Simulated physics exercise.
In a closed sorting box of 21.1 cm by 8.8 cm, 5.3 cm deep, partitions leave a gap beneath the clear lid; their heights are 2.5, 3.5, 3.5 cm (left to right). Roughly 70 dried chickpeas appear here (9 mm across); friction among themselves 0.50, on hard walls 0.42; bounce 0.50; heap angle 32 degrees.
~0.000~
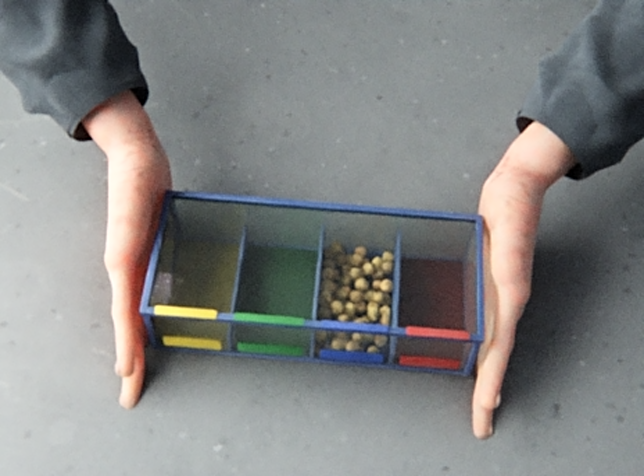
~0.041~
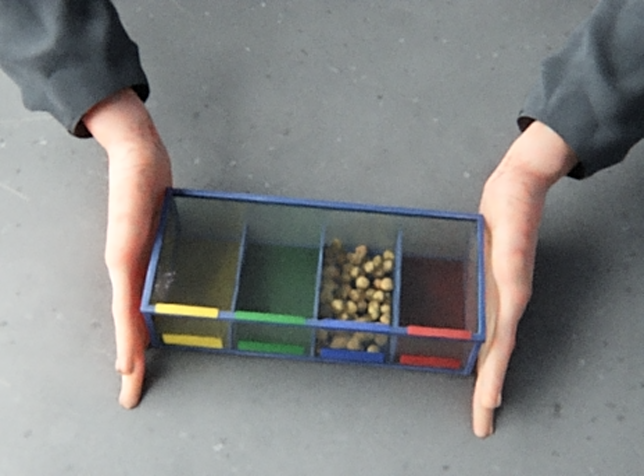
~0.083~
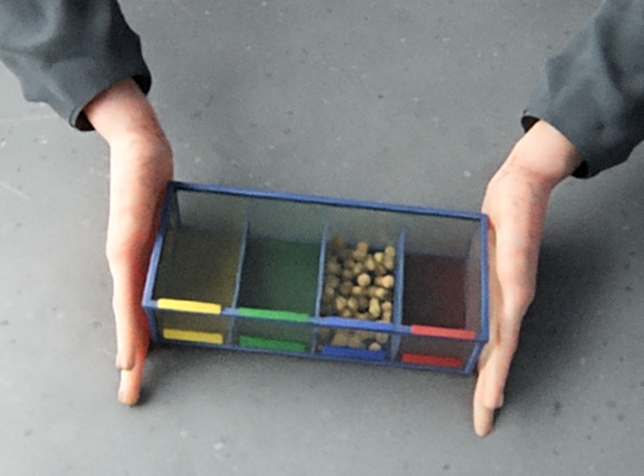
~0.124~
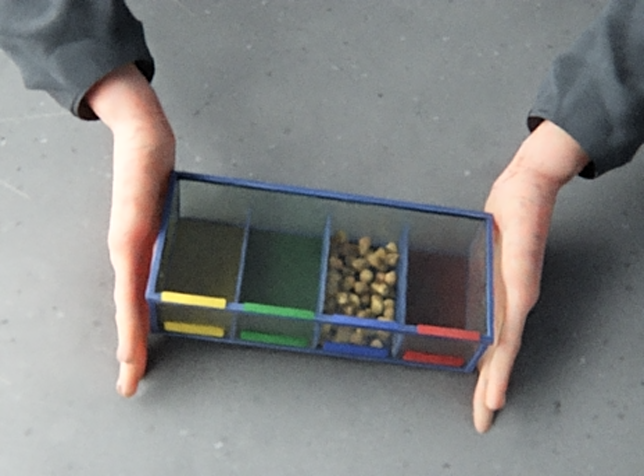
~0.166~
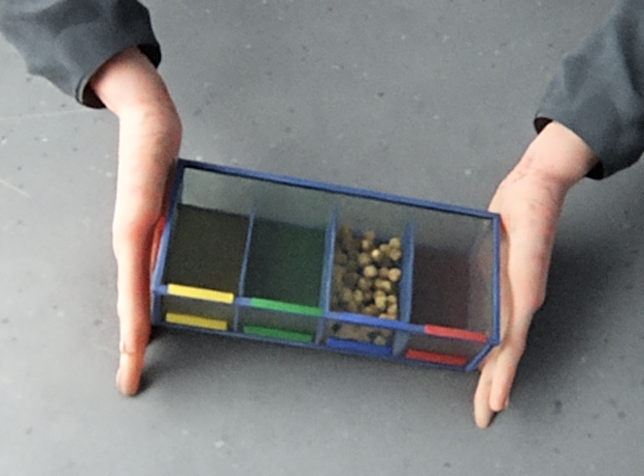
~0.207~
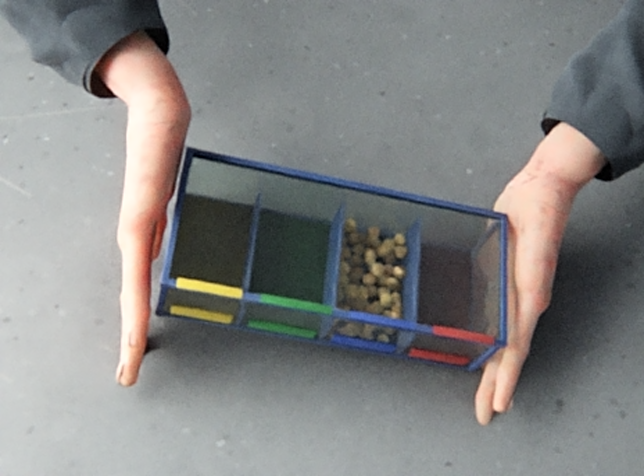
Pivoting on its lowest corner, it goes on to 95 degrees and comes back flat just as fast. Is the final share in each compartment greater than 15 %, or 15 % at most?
Outcome: Red: Crosses the line; blue: Crosses the line; green: Stays behind the line; yellow: Stays behind the line.
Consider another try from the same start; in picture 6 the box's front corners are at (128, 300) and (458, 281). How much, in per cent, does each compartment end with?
Per cent by compartment: Red 0, blue 55, green 5, yellow 40.
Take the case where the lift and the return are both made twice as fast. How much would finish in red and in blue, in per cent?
The red compartment would end with 30 per cent, the blue one with 70 per cent.
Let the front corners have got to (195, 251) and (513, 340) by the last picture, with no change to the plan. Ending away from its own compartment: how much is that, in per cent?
It would come to roughly 40 percent.
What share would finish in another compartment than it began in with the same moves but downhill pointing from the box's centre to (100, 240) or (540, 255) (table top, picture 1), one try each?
Estimate: Some 30 % and some 35 % respectively.
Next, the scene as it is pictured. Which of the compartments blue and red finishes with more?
Answer: Blue.
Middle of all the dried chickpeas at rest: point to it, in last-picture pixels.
Approximately (387, 330) in the last view.
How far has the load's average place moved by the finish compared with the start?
Displacement: Near 3.5 cm.
After 1.14 s, tilt 95 degrees; red 10 %, blue 90 %.
After 1.76 s, tilt 42 degrees; red 30 %, blue 70 %.
Then, at 2.42 s, tilt 0 degrees; red 30 %, blue 70 %.
At rest (2.9 s), red 30 %, blue 70 %, green 0 %, yellow 0 %.
